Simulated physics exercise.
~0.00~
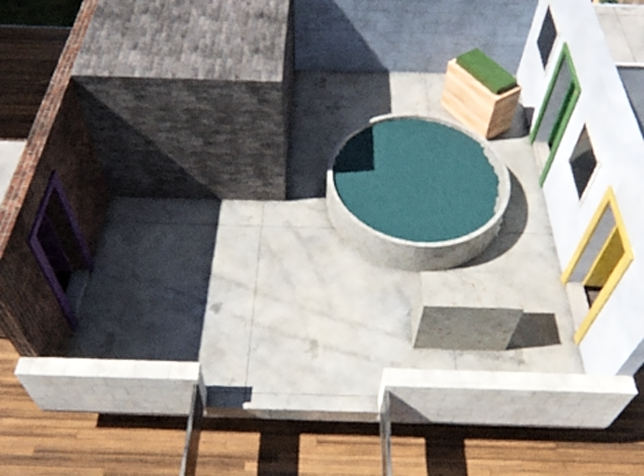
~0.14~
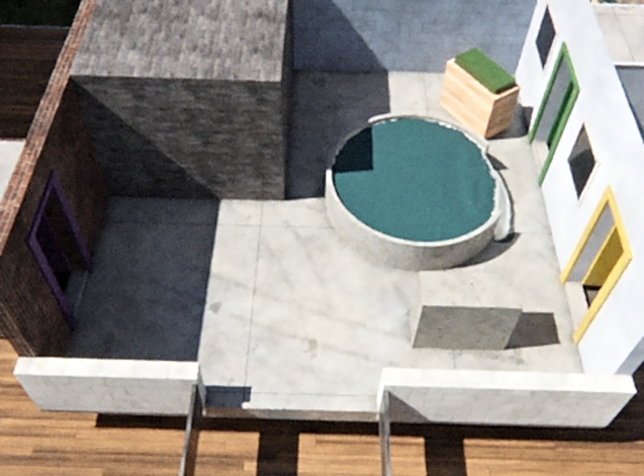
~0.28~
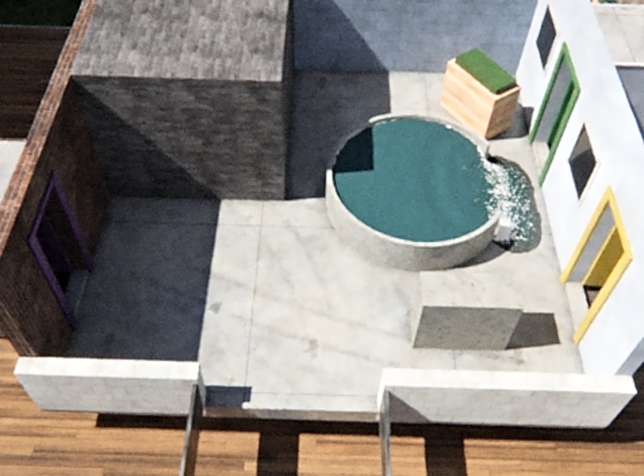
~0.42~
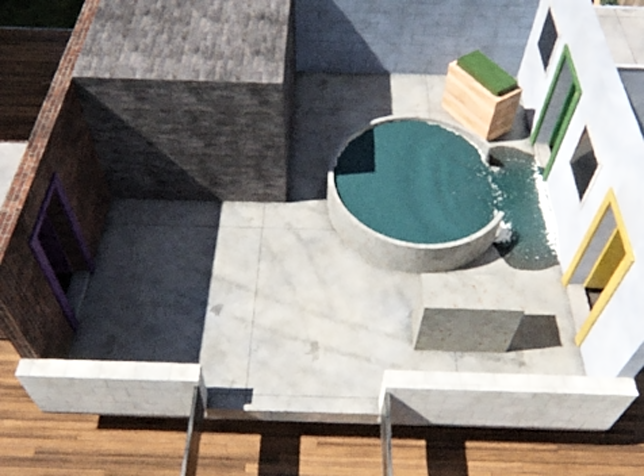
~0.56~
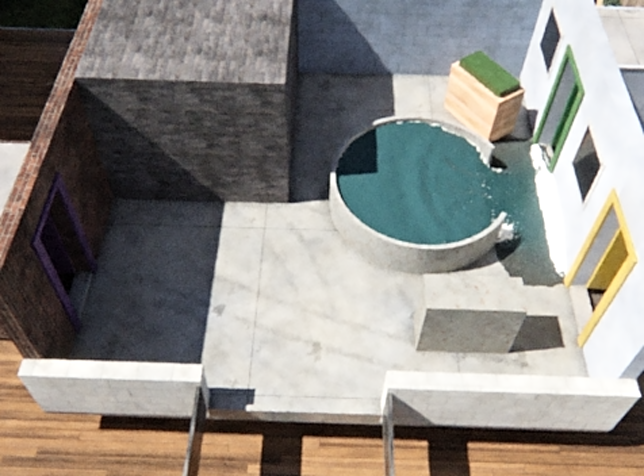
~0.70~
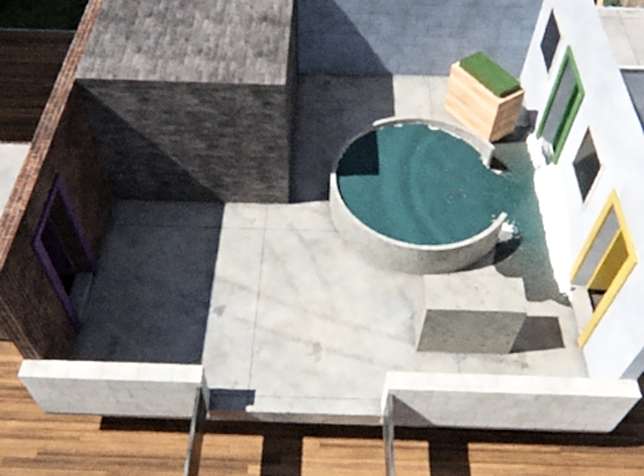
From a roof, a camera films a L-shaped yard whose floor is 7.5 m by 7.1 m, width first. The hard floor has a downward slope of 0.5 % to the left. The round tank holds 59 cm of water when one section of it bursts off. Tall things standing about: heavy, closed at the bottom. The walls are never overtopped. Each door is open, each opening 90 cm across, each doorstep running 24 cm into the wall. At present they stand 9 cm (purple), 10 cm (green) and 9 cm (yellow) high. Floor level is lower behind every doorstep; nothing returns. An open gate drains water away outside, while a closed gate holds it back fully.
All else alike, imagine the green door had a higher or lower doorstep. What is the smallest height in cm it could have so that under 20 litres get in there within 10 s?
31 cm.
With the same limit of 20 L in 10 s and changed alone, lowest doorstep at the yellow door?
For the yellow door, about 10.0 cm.
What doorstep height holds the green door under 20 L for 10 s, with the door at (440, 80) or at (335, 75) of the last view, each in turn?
Roughly 8.5 cm for the first and 14.0 cm for the second.
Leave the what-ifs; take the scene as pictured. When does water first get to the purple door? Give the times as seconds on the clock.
Purple 5.5 s.
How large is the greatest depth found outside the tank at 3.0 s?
About 33 cm.
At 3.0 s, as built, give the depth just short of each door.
Depth at purple 0 cm, at green 24 cm, at yellow 11 cm.
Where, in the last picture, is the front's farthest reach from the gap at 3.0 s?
Around (331, 397).
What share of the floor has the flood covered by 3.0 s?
Approximately 40 % of the floor.
After 1.4 s water covers 15 % of the floor, deepest (49 cm) near (545, 209); 28 cm at the green door, 61 litres in over its 10 cm doorstep.
After 3.0 s water covers 40 % of the floor, deepest (33 cm) near (546, 217); 24 cm at the green door, 221 litres in over its 10 cm doorstep.
After 10.0 s water covers 100 % of the floor, deepest (16 cm) near (62, 389); 11 cm at the green door, 403 litres in over its 10 cm doorstep.
At the green door as built, the water arrived by 0.5 s and peaked near 28 cm at 1.6 s.
Run again over the same 10 s with other heights there, 53 litres in over 26 cm, 5 litres over 35.5 cm. The limit of 20 litres is kept from about 31 cm up.
